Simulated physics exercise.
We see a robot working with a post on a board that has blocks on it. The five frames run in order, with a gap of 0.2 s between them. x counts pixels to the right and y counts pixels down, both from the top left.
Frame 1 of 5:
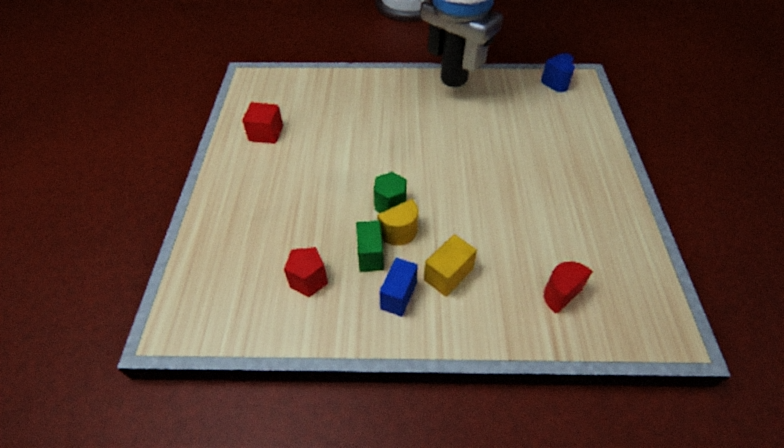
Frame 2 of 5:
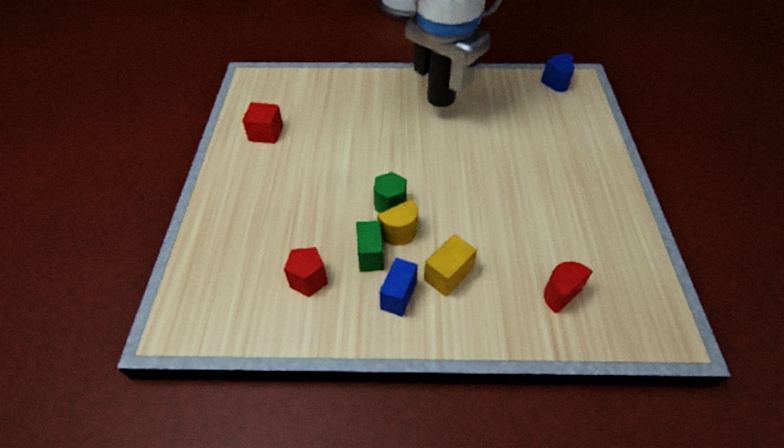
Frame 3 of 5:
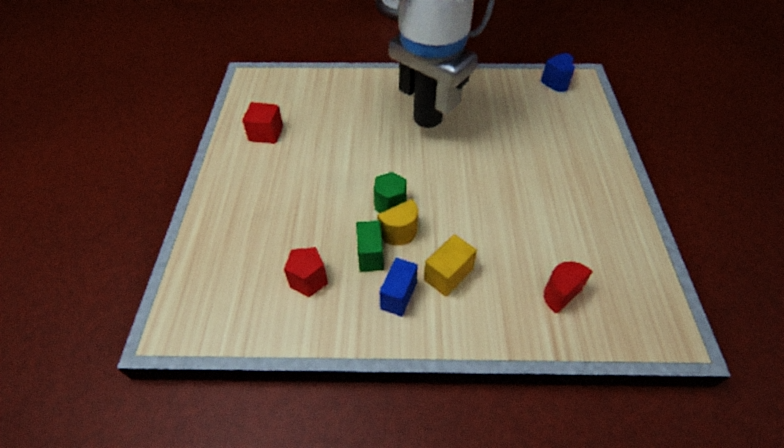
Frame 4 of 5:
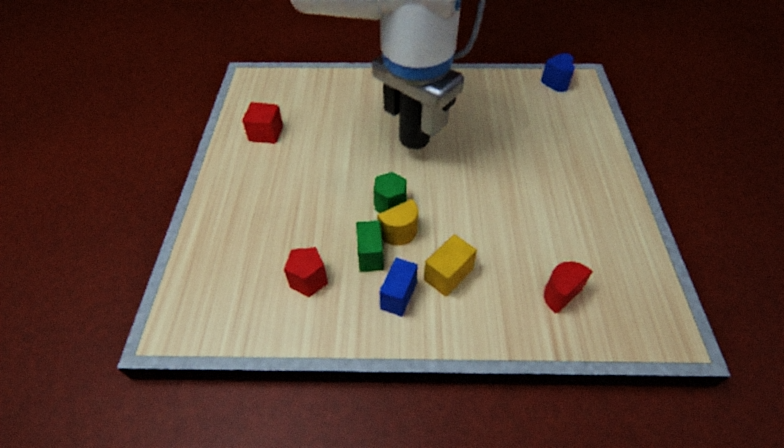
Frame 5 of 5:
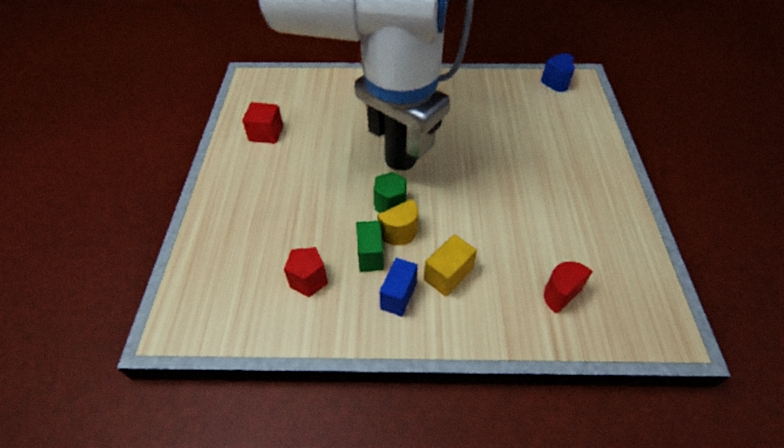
On a wooden board scattered with red, green, yellow and blue blocks, a robot arm moved its dark post from the top edge down and slightly left toward the green six-sided block, while every block stayed still.
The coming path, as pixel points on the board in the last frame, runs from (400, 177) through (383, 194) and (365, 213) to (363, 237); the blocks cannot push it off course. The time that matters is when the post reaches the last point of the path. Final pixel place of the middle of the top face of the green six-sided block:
The answer is (385, 238).
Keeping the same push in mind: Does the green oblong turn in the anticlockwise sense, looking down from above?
Answer: No.
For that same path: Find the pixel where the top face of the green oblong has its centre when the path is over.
In the picture, it is at (368, 267).
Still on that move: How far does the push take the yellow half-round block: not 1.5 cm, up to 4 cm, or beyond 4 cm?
Between 1.5 and 4 cm.
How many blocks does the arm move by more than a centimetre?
The answer is three or more blocks, counting only moves over 1 cm.
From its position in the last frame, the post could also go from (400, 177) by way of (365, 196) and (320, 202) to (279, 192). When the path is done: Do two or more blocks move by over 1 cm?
No, I don't think so.
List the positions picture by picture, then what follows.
In the first frame, post's lower end at (454, 80); red pentagon at (304, 261); green oblong at (369, 236); green six-sided block at (390, 184); yellow half-round block at (401, 213).
In the second frame, post at (441, 99); blocks still.
In the third frame, post at (428, 119); blocks still.
In the fourth frame, post at (414, 140); blocks still.
In the fifth frame, post at (401, 161); red pentagon at (304, 261); green oblong at (369, 236); green six-sided block at (390, 184); yellow half-round block at (401, 213).
The first path, step by step. One third of the way, post at (382, 179); green six-sided block at (383, 199), turned 35° anticlockwise; yellow half-round block at (403, 216).
Two thirds of the way, post at (364, 198); green oblong at (369, 248), turned 20° clockwise; green six-sided block at (376, 218), turned 75° anticlockwise; yellow half-round block at (407, 222), turned 40° anticlockwise.
At the end, post at (362, 222); red pentagon still; green oblong at (368, 267), turned 25° clockwise; green six-sided block at (385, 238), turned 80° anticlockwise; yellow half-round block at (412, 225), turned 70° anticlockwise.
